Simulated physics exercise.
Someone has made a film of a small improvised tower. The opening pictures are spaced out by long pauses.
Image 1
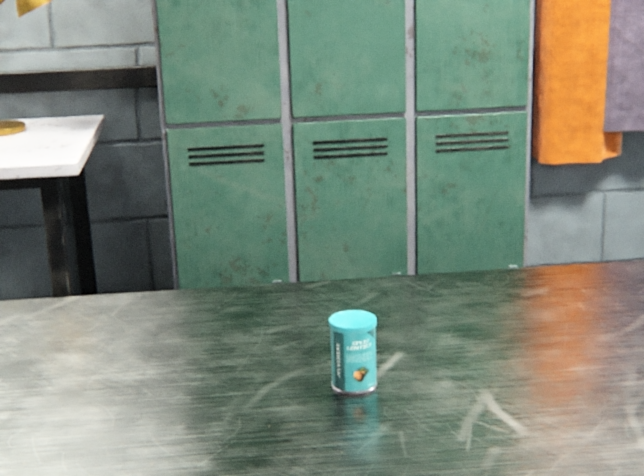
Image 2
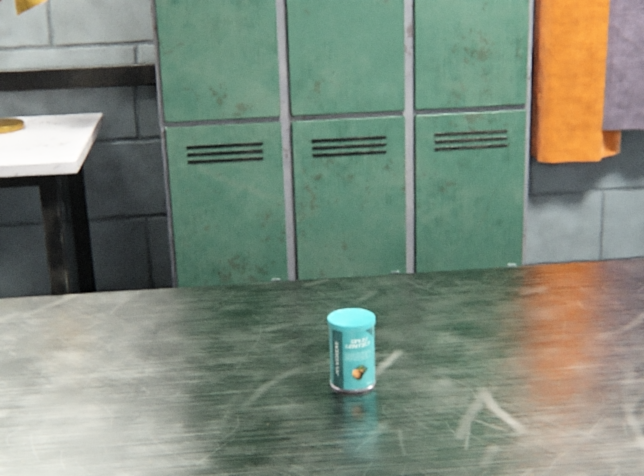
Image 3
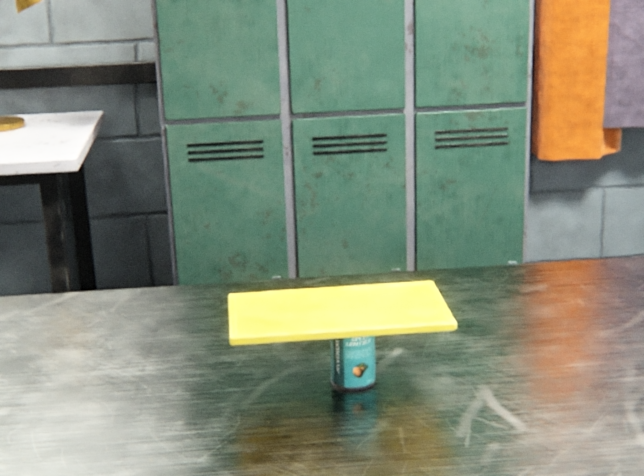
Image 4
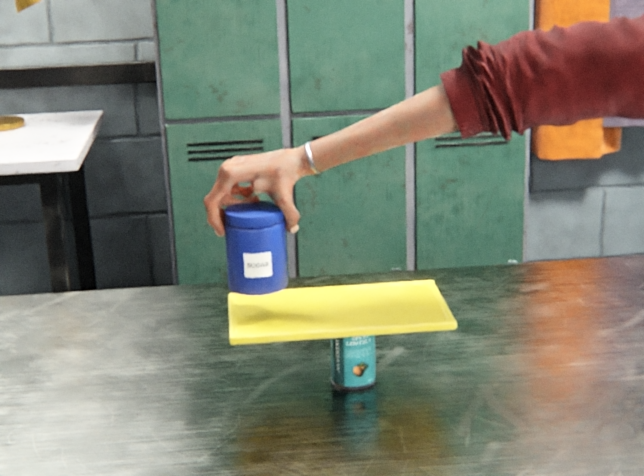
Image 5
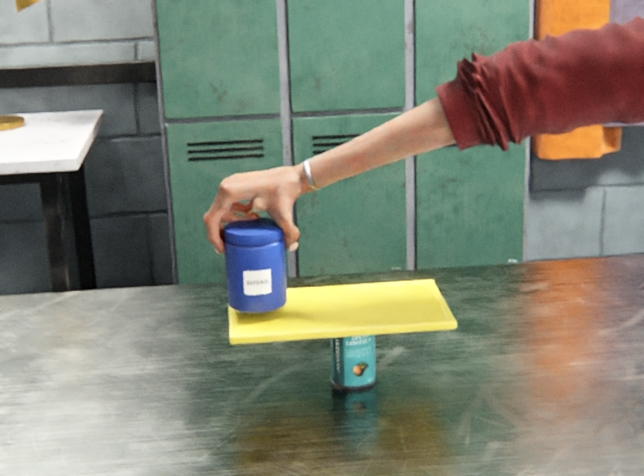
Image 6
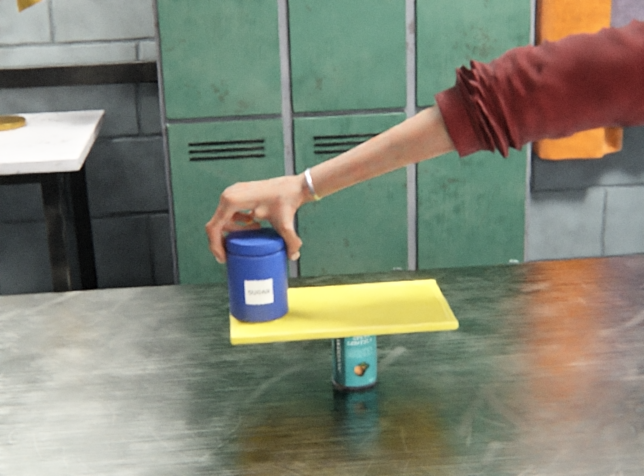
A yellow board appears balanced across a small teal canister on a dark tabletop, then a hand reaching in from the right lowers a blue jar onto the board's left end and keeps hold of it.
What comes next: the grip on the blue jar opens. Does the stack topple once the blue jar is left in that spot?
Seems it proves too shaky for that.
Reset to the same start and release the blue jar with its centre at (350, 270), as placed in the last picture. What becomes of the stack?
Result: The stack stays stable.
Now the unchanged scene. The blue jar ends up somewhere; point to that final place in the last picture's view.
The object winds up at approximately (183, 367).
Then, 0.30 s later than the last frame, blue jar now fallen; yellow lid tilted by 49°.
Then, 0.50 s later than the last frame, yellow lid tilted by 37°.
When it is over, fallen, blue jar; lying over in the stack, yellow lid; turquoise tin as before. End places, in pixels of the last picture, blue jar near (183, 367). The stack comes apart.
